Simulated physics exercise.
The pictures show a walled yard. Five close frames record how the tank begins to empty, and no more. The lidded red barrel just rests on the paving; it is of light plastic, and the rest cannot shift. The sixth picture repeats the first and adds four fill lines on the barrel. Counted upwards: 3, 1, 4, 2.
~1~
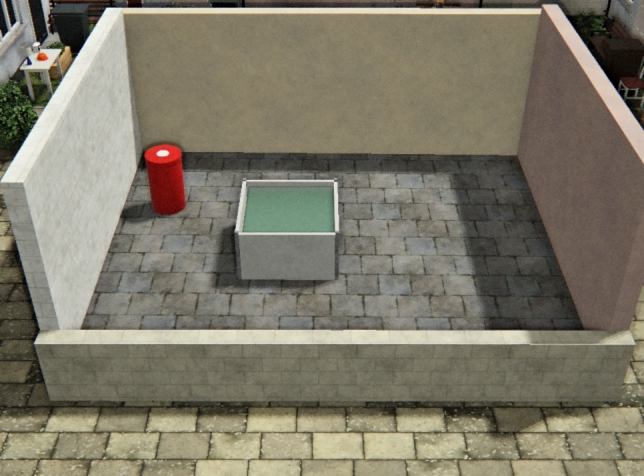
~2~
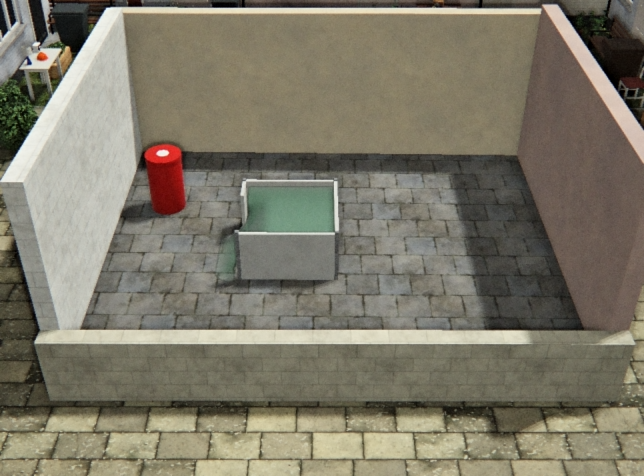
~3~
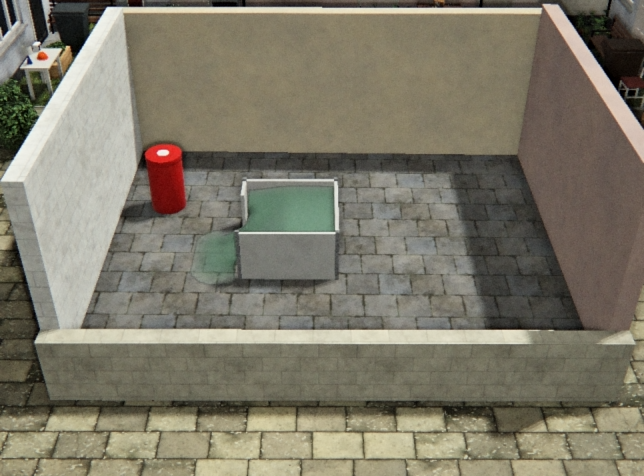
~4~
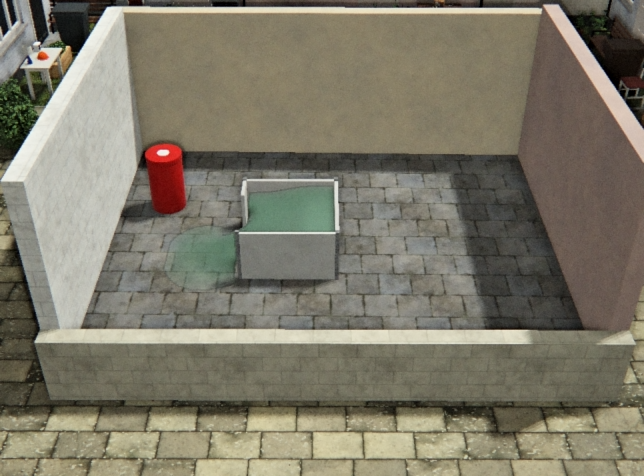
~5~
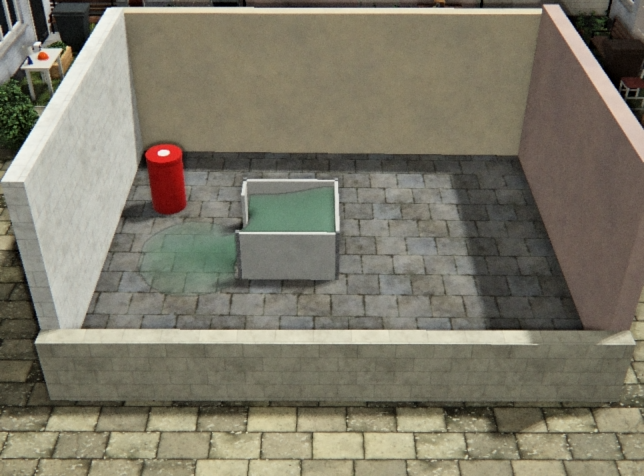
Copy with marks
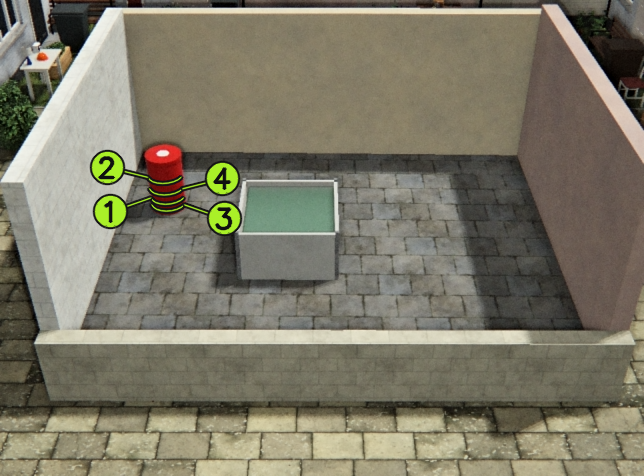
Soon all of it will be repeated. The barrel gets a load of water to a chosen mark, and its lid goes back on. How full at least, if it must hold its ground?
Line 1.
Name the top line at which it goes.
That would be 3.
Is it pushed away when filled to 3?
Yes, that goes wrong.
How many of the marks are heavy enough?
Three of the four.
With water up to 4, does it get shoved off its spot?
No.
In lime, 1 at (165, 204); 2 at (162, 183); 3 at (166, 211); 4 at (164, 195); from the bottom up 3, 1, 4, 2.
With 1, it does not move.
With 2, it does not move.
With 3, it is pushed about its own width away.
With 4, it does not move.
